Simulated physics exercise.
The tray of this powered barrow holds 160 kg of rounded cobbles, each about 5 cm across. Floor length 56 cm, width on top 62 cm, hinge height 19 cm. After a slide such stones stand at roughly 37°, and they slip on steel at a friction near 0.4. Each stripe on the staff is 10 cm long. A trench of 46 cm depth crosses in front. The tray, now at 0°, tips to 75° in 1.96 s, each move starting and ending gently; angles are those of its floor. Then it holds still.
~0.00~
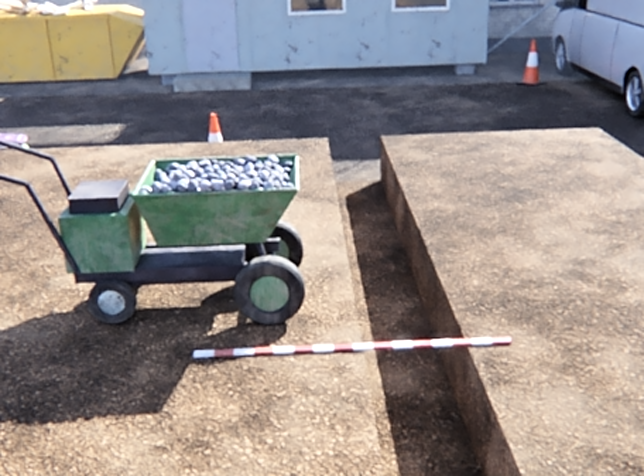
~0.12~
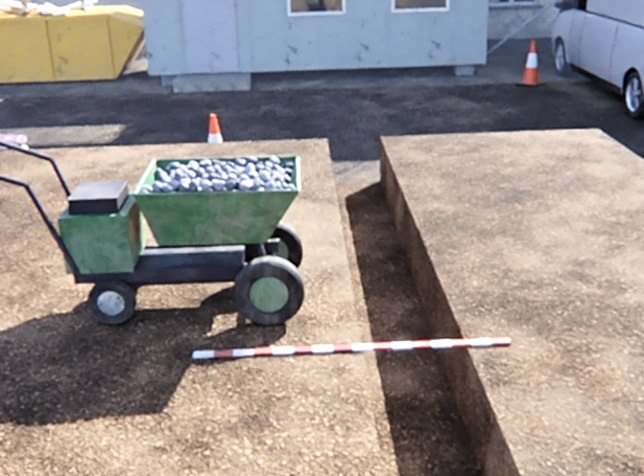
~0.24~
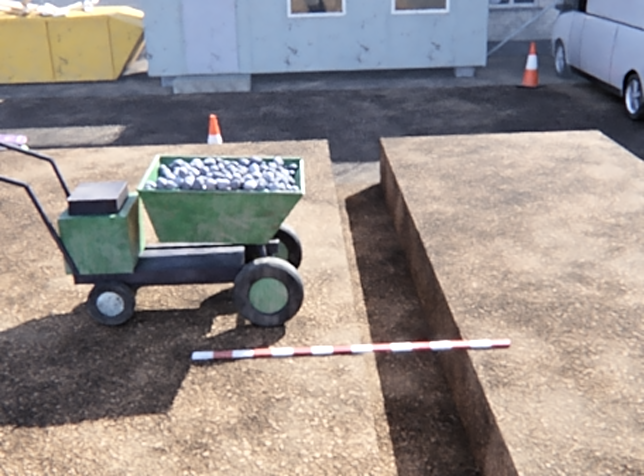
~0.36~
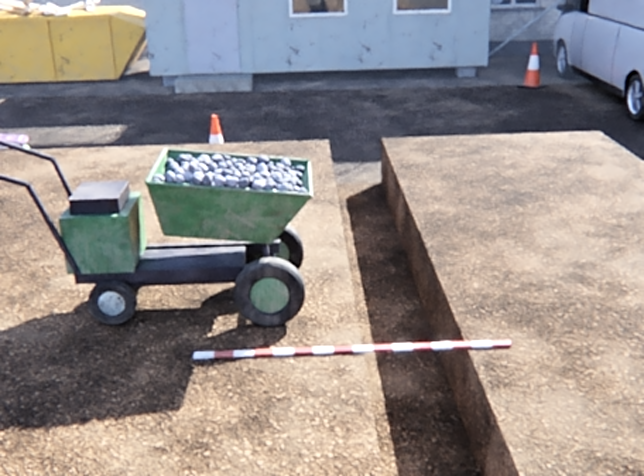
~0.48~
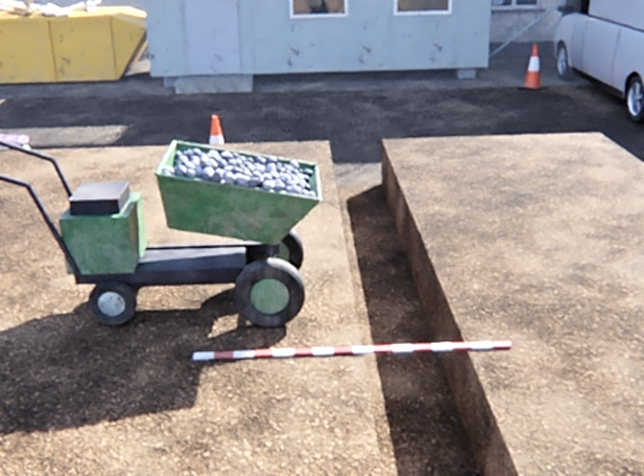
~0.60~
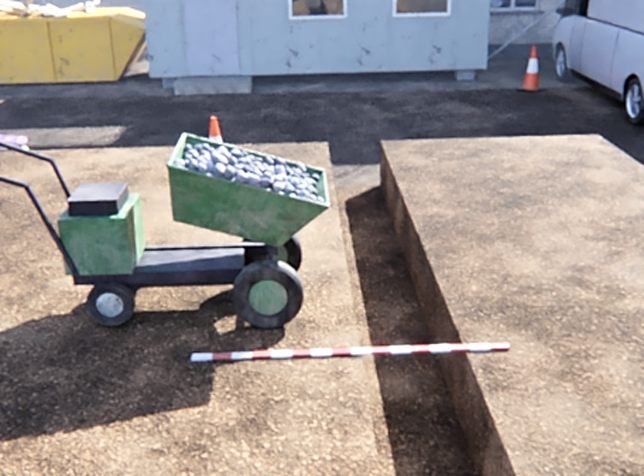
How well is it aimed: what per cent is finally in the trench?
About 100 per cent.
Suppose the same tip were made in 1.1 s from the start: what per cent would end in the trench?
In that case some 100 per cent.
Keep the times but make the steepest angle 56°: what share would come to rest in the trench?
It would be near 40 per cent.
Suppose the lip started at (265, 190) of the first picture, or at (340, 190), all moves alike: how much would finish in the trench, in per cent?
Near 100 per cent from the first place, 70 from the second.
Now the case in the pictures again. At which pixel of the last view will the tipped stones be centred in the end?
Their middle is at about (408, 357).
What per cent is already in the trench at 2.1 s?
About 55 per cent by then.
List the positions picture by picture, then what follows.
Lip at (298, 190), floor tilted 0°, highest stones at (221, 168), in the first frame.
The tray is at 1°, its lip at (299, 191); the top of the load is at (209, 169); the stones move at 0.1 m/s on average, in the second frame.
Lip at (303, 193), floor tilted 3°, highest stones at (197, 168); the stones move at 0.2 m/s on average, in the third frame.
The tray is at 7°, its lip at (312, 196); the top of the load is at (200, 163); the stones move at 0.3 m/s on average, in the fourth frame.
Lip at (320, 200), floor tilted 11°, highest stones at (198, 158); the stones move at 0.4 m/s on average, in the fifth frame.
Lip at (329, 207), floor tilted 17°, highest stones at (203, 153); the stones move at 0.5 m/s on average, in the sixth frame.
After 1.5 s the floor is at 63°; 95 % in the tray, 5 % in the trench; the foremost stones are at (416, 322).
After 2.1 s the floor is at 75°; 44 % in the tray, 56 % in the trench; the foremost stones are at (450, 346).
After 2.4 s the floor is at 75°; 21 % in the tray, 78 % in the trench; the foremost stones are at (455, 335).
After 4.4 s the floor is at 75°; 0 % in the tray, 100 % in the trench; the foremost stones are at (457, 331).
